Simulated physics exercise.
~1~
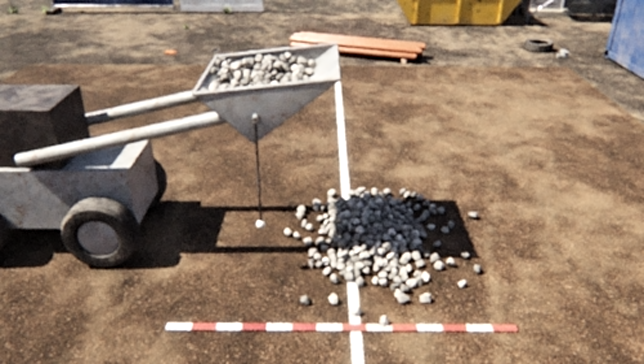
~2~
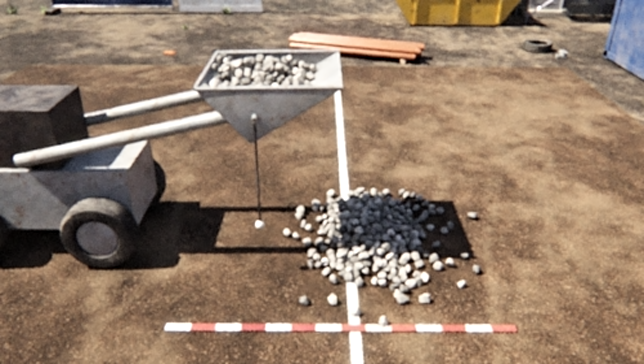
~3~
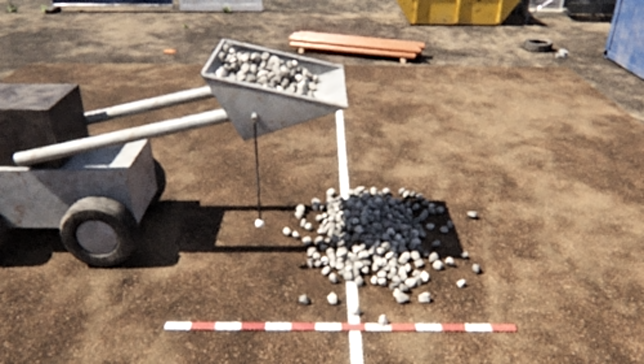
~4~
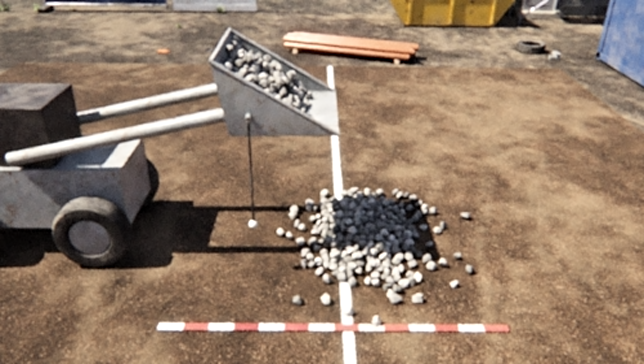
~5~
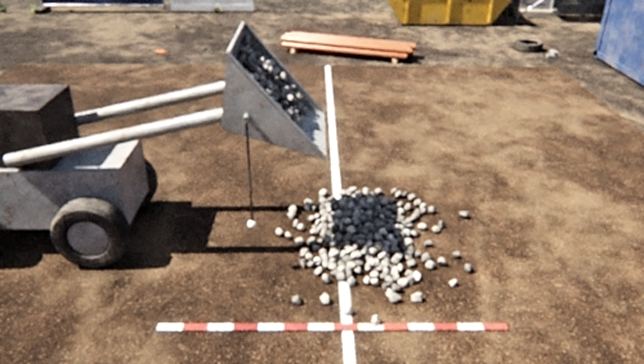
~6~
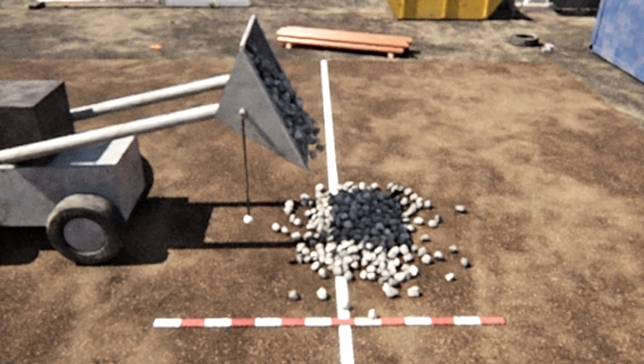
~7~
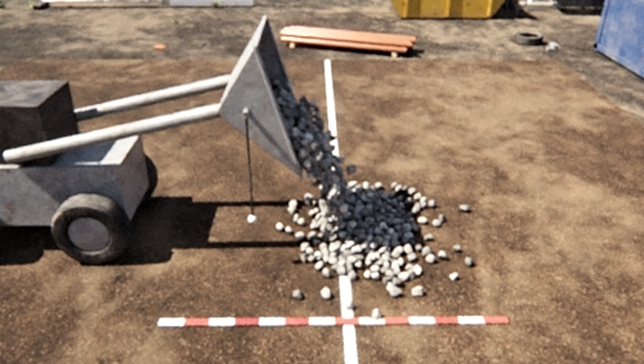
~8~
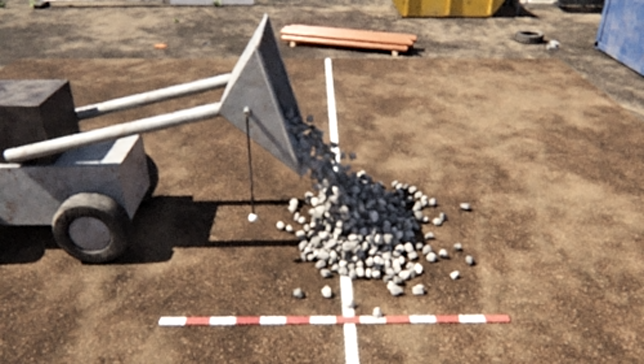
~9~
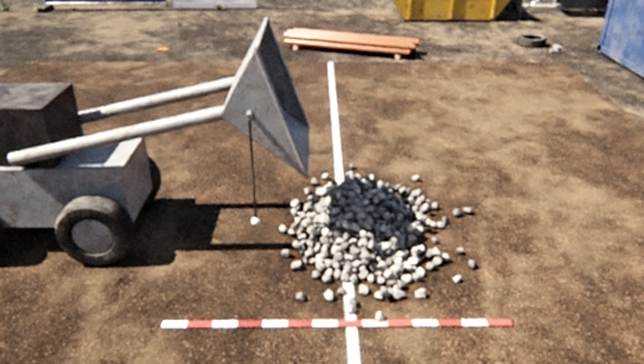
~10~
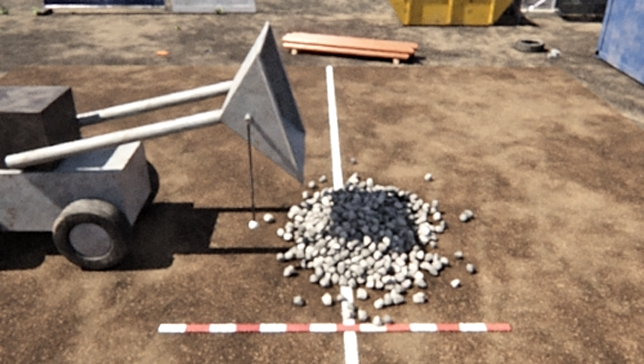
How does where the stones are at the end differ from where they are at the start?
At the start the stones are split between the raised bucket and a pile on the ground. By the end they lie lower and a little farther right overall, together in one broader heap on the ground across the white line.
